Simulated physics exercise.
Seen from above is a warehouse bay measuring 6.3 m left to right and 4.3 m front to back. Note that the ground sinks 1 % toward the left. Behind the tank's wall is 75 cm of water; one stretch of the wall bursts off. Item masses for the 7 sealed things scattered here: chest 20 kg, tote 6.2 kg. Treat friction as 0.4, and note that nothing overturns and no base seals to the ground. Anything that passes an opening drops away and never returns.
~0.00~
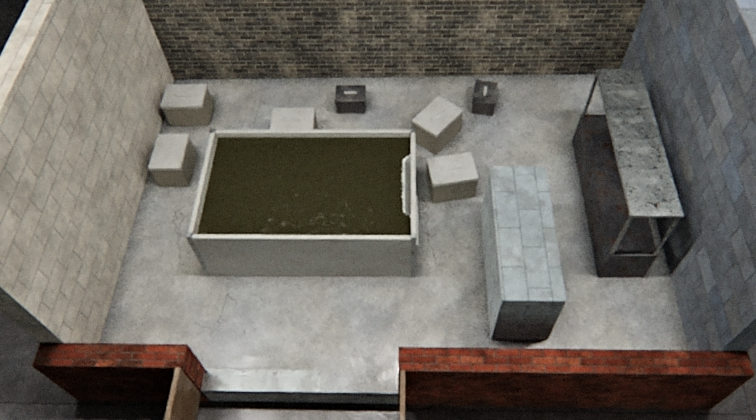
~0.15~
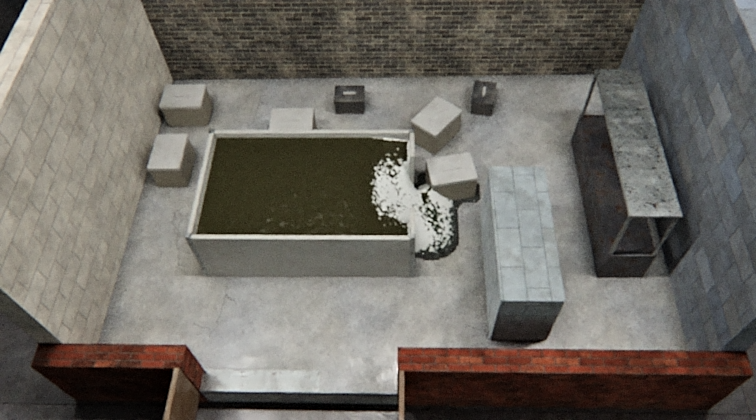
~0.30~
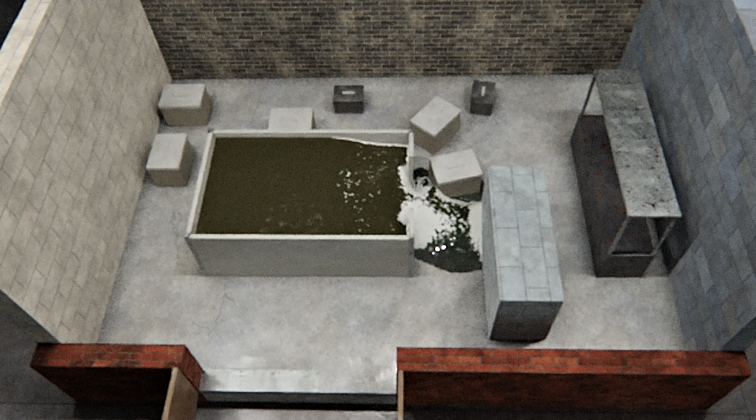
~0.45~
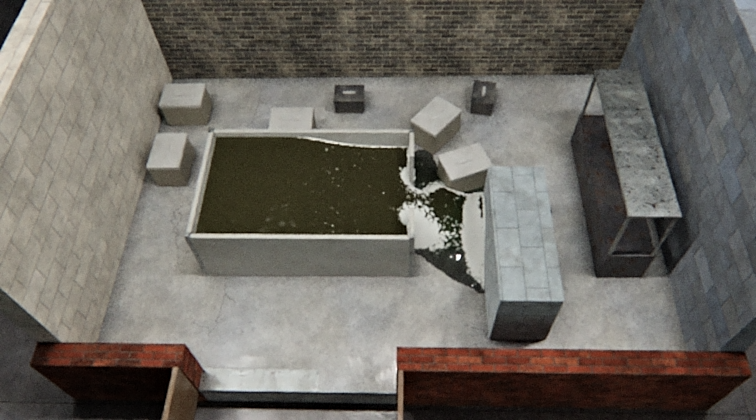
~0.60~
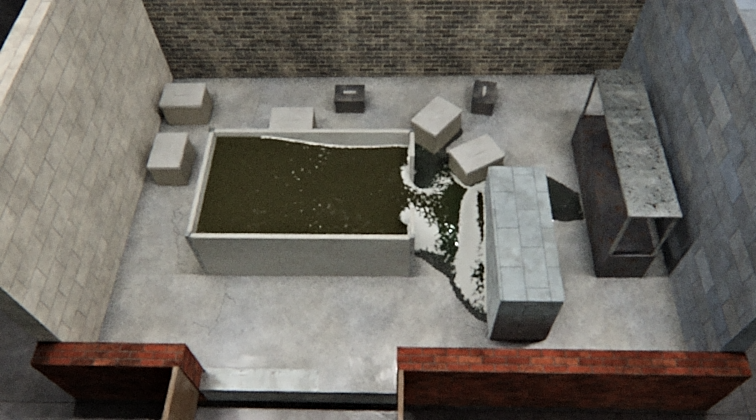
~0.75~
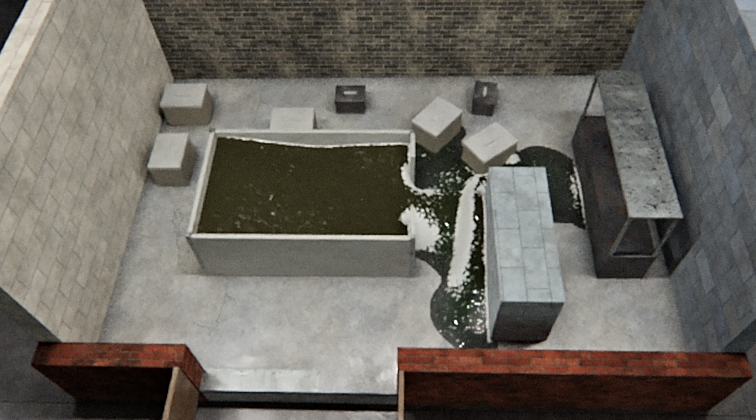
In a walled bay, dark water bursts from a tank's right side, spreads, and nudges one block.
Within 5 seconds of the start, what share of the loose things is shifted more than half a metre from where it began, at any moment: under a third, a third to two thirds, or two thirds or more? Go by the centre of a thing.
A third to two thirds.
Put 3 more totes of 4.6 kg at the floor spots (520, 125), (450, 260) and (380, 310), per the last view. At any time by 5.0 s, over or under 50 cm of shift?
Going one by one: Goes farther, goes farther, goes farther.
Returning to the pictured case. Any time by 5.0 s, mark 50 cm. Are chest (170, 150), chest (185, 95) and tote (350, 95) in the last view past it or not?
Result by item: Within it; within it; beyond it.
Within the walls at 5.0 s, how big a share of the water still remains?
96 %.
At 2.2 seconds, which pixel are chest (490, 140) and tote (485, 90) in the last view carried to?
(547, 69) and (465, 73), roughly.
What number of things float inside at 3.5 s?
Total: 1.
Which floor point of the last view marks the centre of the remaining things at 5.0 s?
Mean position approx. (320, 125).
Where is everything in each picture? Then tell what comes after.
The first picture shows a chest at (453, 168), on the bottom; a chest at (293, 119) rests on the ground; water covers 3.3 m2; 0 of 7 have shifted.
The second picture shows a chest at (452, 168), on the bottom; a chest at (292, 120), on the bottom; 3.7 m2 under water; 0 of 7 have shifted.
The third picture shows a chest at (456, 166), on the bottom, 7 cm from its start; a chest at (291, 119) rests on the ground; 4.1 m2 under water; 1 of 7 have shifted.
The fourth picture shows a chest at (466, 161) rests on the ground, 21 cm from its start; a chest at (291, 119), on the bottom; 4.6 m2 under water; 1 of 7 have shifted.
The fifth picture shows a chest at (478, 153) rests on the ground, 40 cm from its start; a chest at (292, 119), on the bottom; water covers 5.3 m2; 1 of 7 have shifted.
The sixth picture shows a chest at (491, 141) rests on the ground, 65 cm from its start; a chest at (292, 119) rests on the ground; water covers 6.2 m2; 1 of 7 have shifted.
After 1.1 s 1 of 7 are over 50 cm from their spots; 0 afloat.
After 2.2 s 1 of 7 are over 50 cm from their spots; 1 afloat.
After 3.5 s 2 of 7 are over 50 cm from their spots; 1 afloat.
After 5.0 s 3 of 7 are over 50 cm from their spots, and 3 have been at some point; 2 afloat.
